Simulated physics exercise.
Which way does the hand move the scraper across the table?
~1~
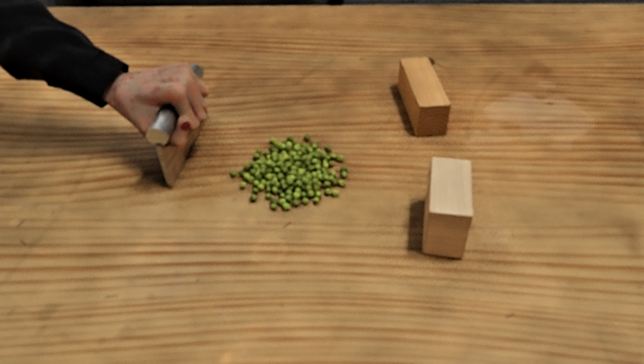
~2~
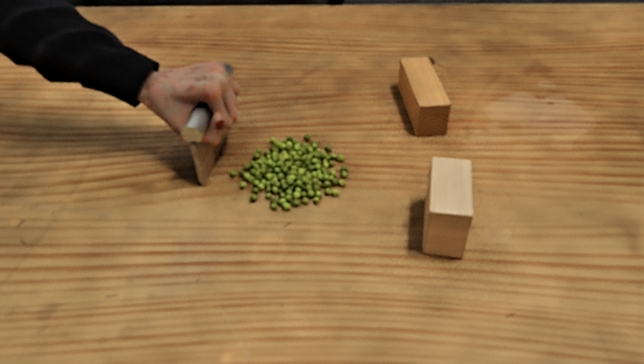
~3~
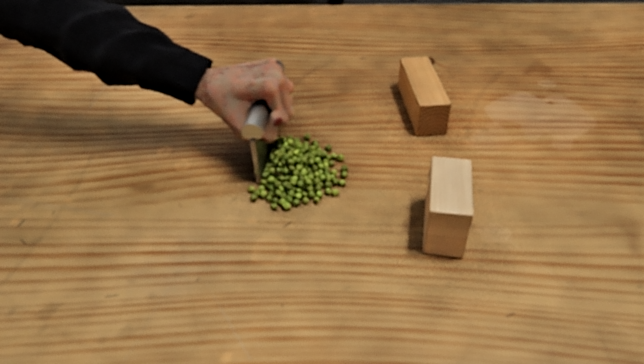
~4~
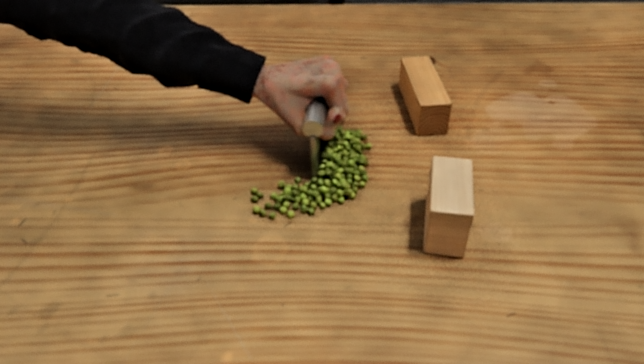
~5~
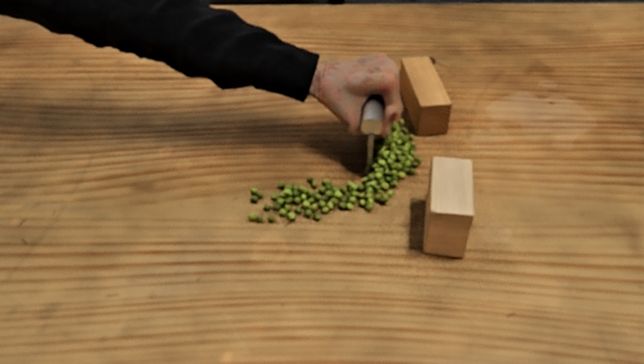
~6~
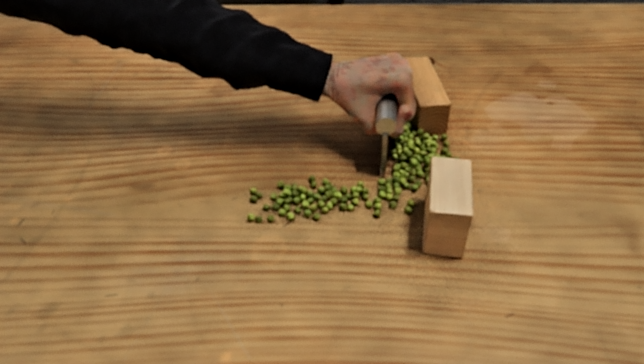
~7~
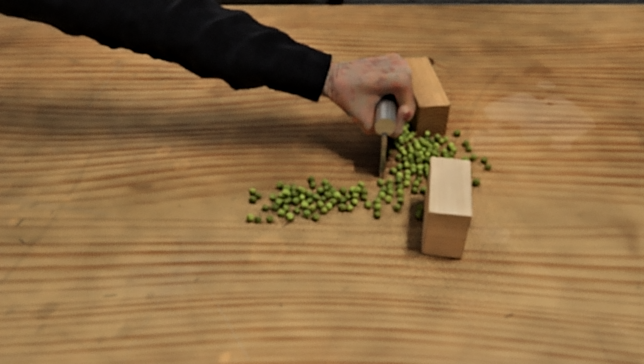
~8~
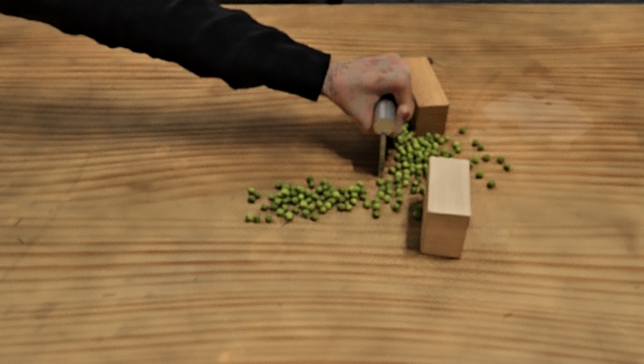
The hand moves the scraper to the right, toward the two wooden blocks.
